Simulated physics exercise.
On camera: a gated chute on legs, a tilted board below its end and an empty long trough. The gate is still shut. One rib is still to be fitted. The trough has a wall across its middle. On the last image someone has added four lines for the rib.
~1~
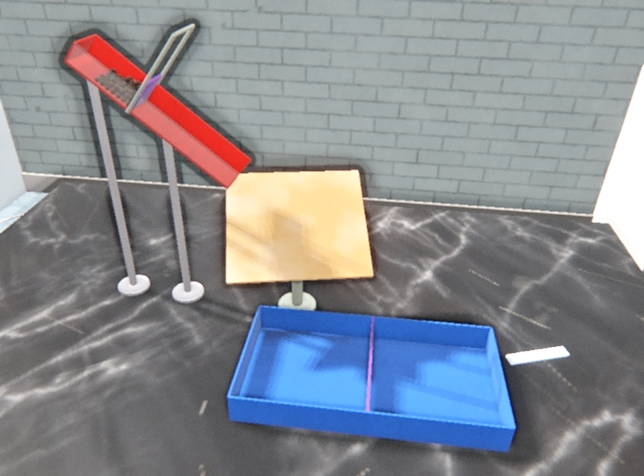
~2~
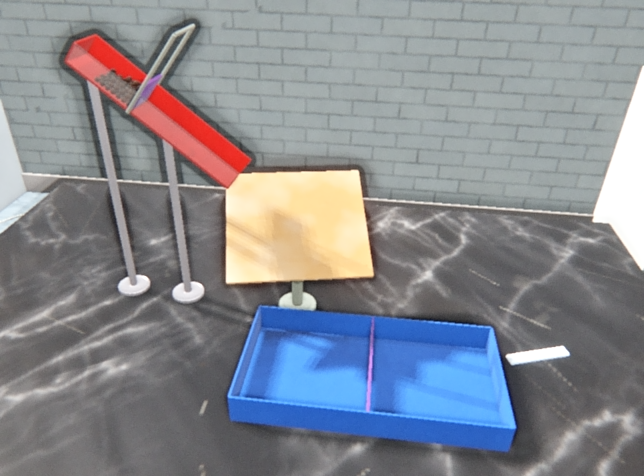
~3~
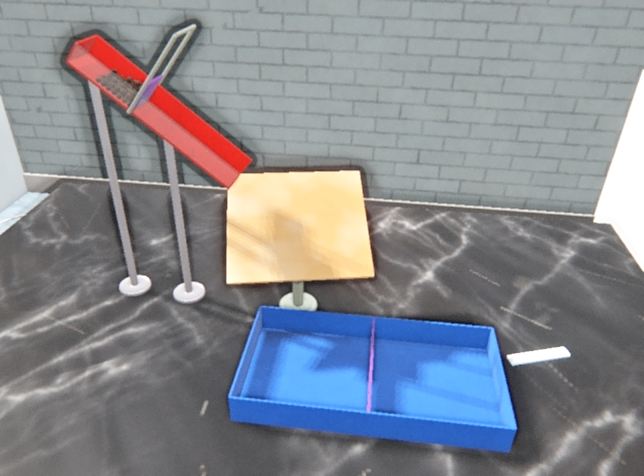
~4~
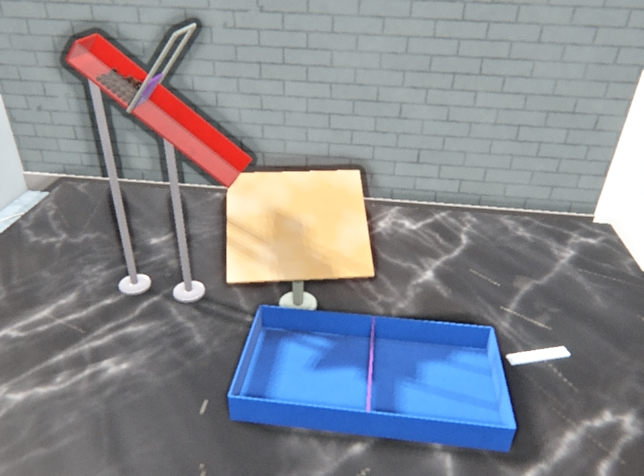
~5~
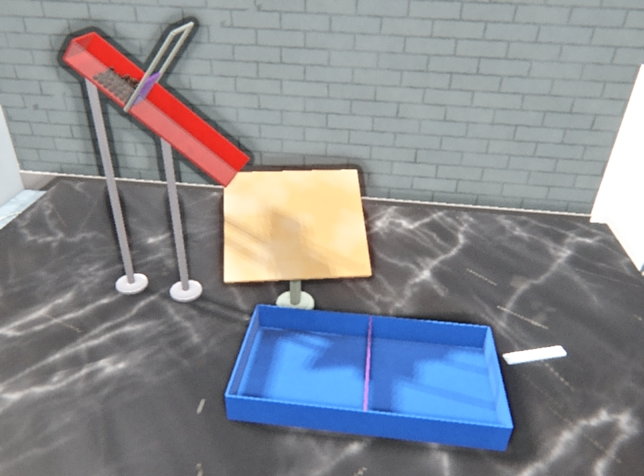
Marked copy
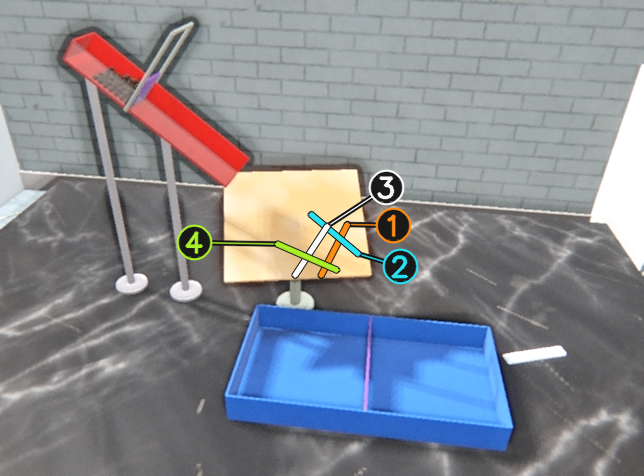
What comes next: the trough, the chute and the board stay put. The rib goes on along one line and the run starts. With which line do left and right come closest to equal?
Choose 2.
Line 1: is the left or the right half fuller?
More lands on the left.
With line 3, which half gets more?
Left.
On the marked copy, line 1 from (347, 224) to (321, 275); line 2 from (311, 214) to (358, 253); line 3 from (327, 226) to (295, 275); line 4 from (277, 244) to (336, 270).
With 1, of what is caught, almost all in the left half, about a tenth in the right.
With 2, of what is caught, roughly half in the left half, roughly half in the right.
With 3, of what is caught, almost all in the left half, about a tenth in the right.
With 4, of what is caught, about a tenth in the left half, the larger part in the right.
